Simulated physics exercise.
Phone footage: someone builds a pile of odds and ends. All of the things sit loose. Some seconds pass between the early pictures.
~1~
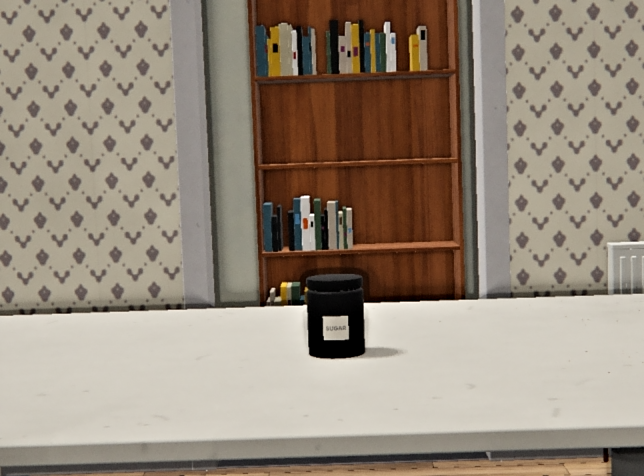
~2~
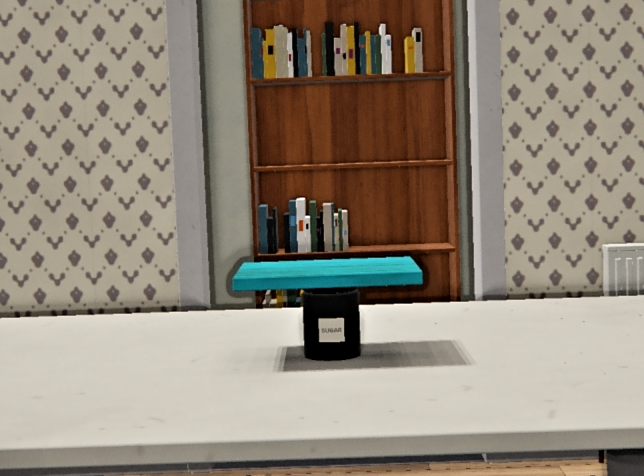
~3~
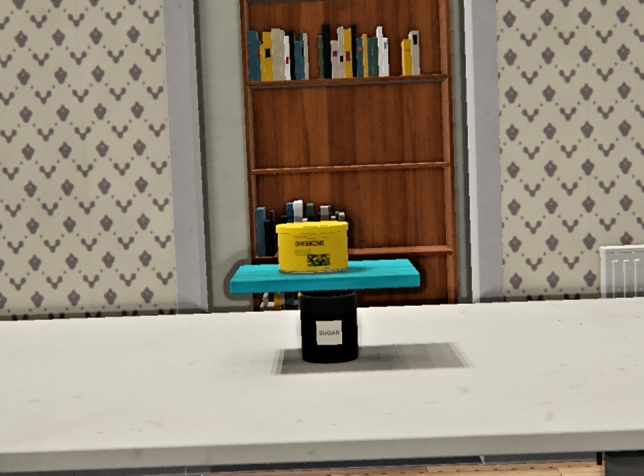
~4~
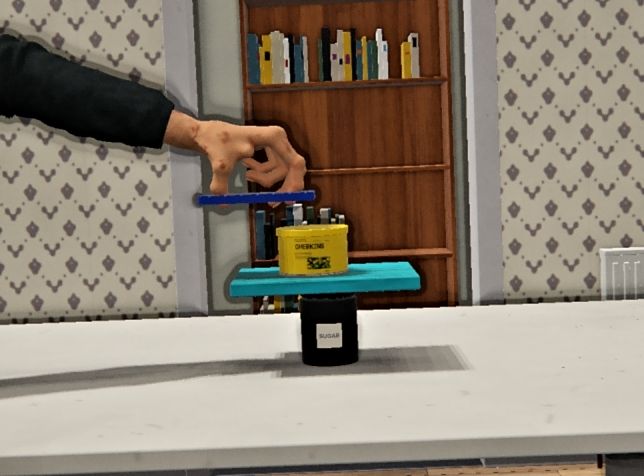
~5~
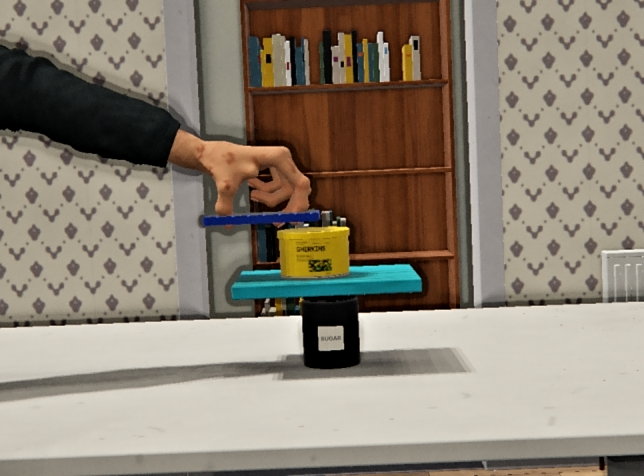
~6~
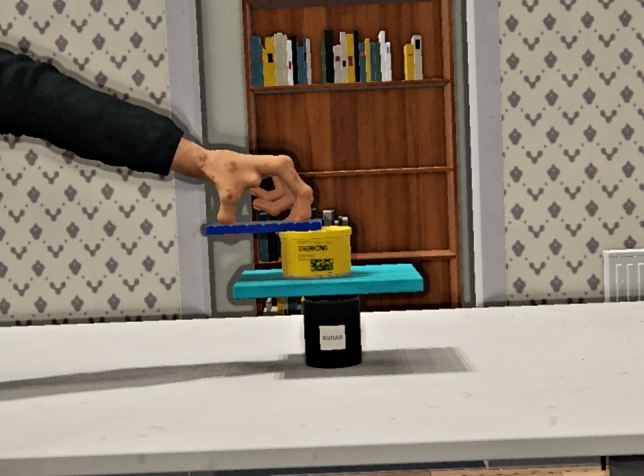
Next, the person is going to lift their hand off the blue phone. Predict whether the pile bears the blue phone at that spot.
The balance fails.
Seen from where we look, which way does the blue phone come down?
It shifts to the viewer's left.
Then, 0.40 s on from there, blue phone now fallen.
Then, 0.80 s on from there, things are still on the move.
In the end, fallen, blue phone; the other 3 unmoved. At the end, from the last picture's camera, blue phone near (198, 367). The pile loses its balance.
